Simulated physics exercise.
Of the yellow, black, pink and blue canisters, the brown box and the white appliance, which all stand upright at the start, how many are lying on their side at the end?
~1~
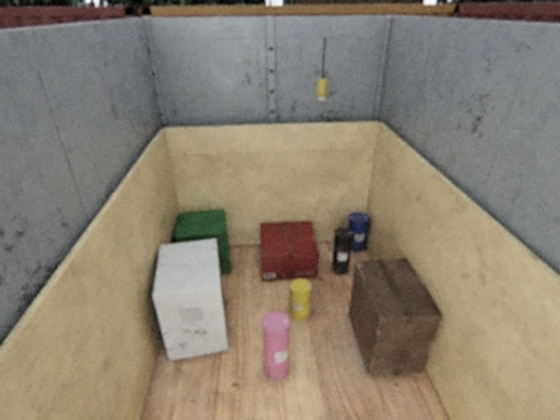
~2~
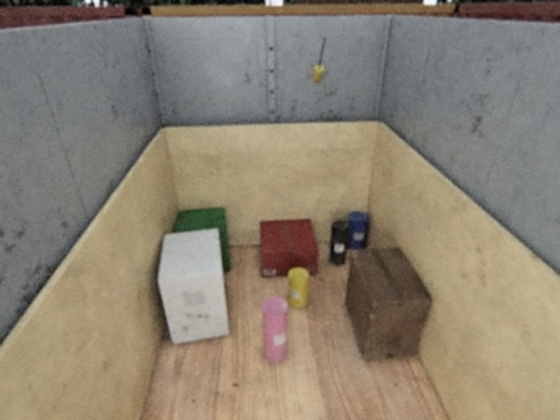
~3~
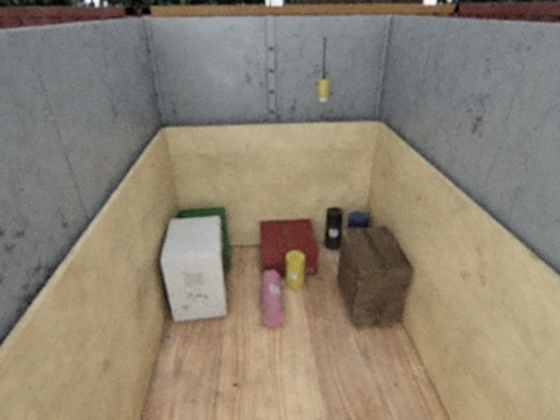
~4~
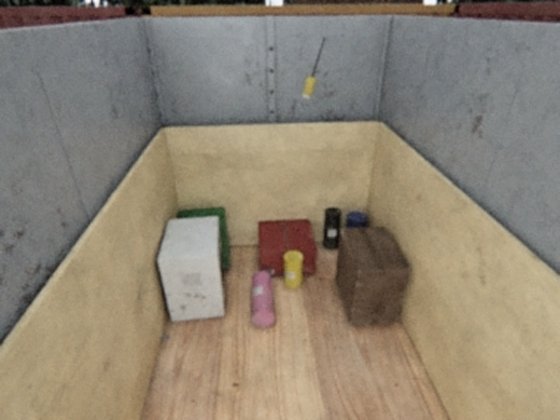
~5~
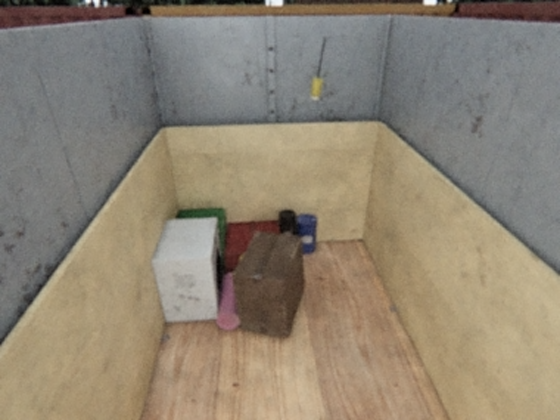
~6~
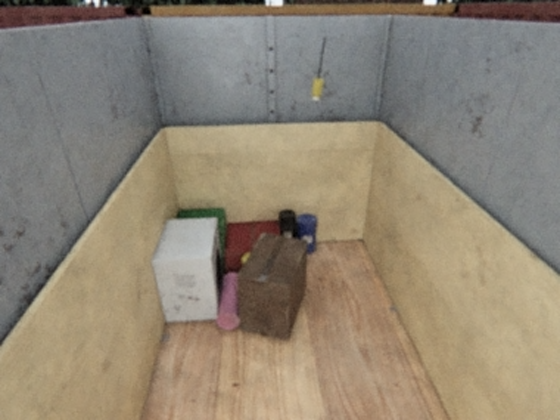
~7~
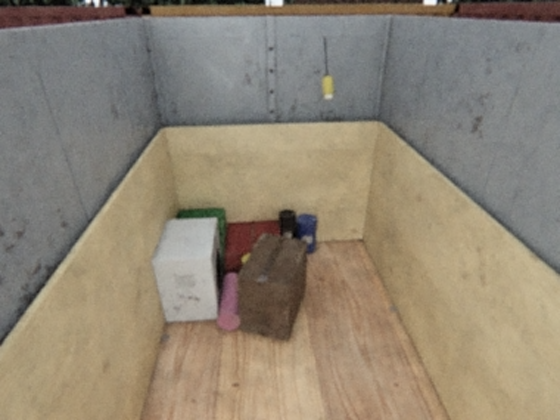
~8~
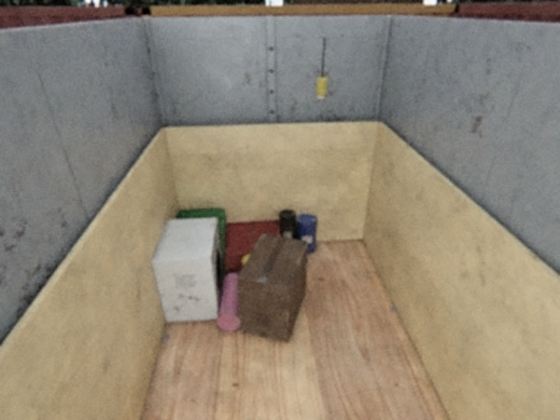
Only one of them is lying on its side at the end, and it is the pink canister.
